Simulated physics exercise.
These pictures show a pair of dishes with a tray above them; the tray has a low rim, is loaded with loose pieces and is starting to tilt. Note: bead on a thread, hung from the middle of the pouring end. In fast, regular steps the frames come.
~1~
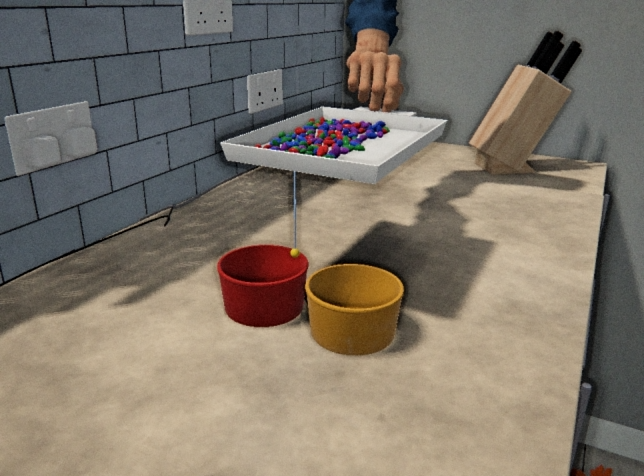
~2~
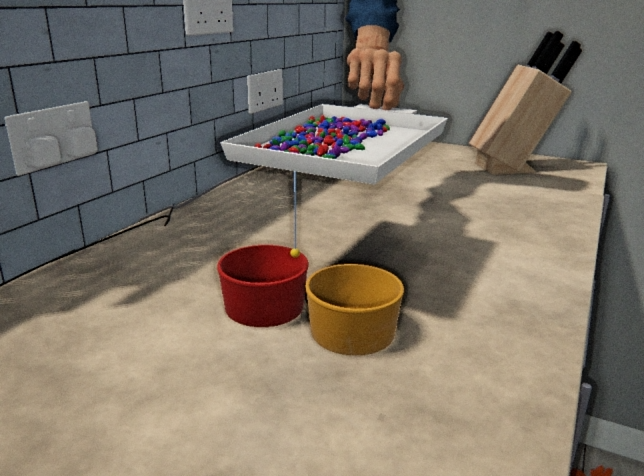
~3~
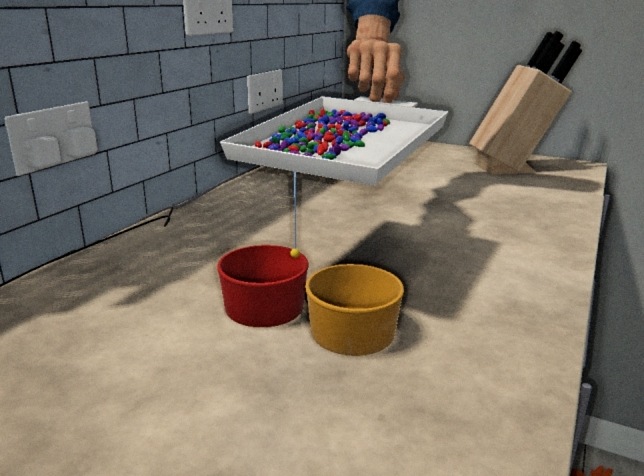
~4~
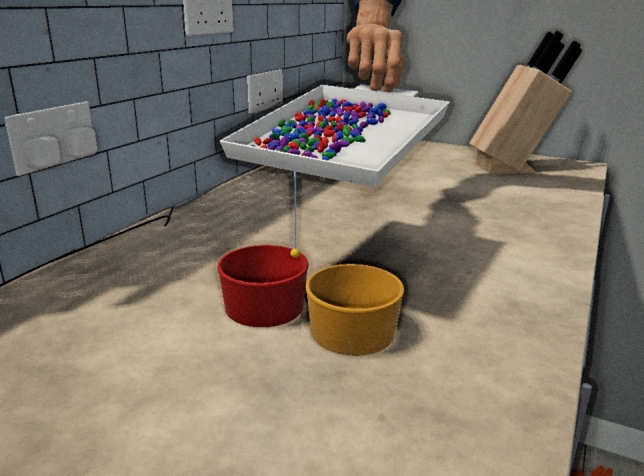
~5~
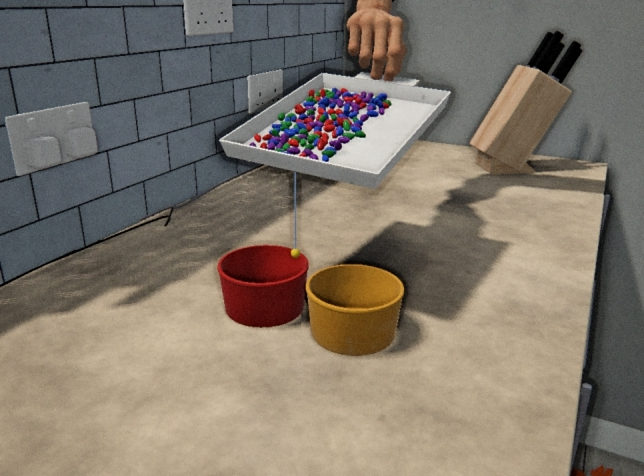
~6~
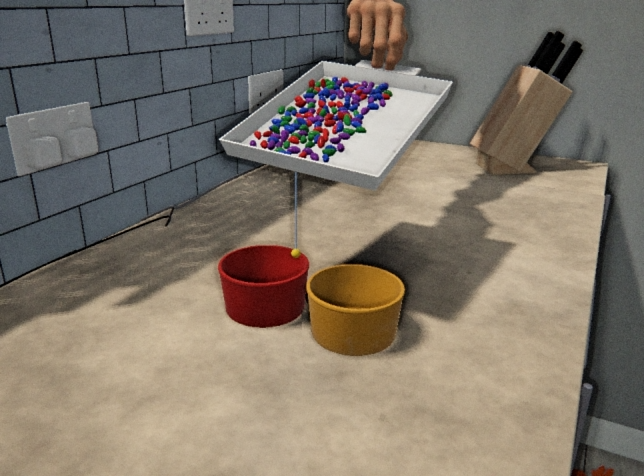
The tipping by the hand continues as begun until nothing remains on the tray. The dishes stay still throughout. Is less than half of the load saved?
No, more than half is saved.
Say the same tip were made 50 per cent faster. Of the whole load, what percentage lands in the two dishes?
Around 60 in every hundred.
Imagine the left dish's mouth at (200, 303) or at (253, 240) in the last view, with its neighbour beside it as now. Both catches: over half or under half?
Place 1: Lower than half; place 2: Lower than half.
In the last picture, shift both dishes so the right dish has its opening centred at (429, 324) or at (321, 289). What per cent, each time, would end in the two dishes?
The first try gives 70 per cent, the second 60 per cent.
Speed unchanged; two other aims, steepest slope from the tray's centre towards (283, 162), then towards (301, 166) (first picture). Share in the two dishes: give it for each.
Near 40 % and, after that, 30 %.
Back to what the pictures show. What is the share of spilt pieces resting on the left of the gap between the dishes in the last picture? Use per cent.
80 %, roughly.
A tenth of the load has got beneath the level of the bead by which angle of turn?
At some 75 degrees.
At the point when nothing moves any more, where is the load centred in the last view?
Somewhere close to (342, 333) in the last picture.
Soon after the last picture, tray tipped steeply; all on the tray.
A little later, tray tipped right over; most on the tray; a small part in the right dish; a stray few outside both; a small part in the air.
Later still, tray tipped past a quarter turn; about two thirds in the right dish; about a third outside both.
At rest, tray tipped past a quarter turn; about two thirds in the right dish; none in the left dish; about a third outside both.
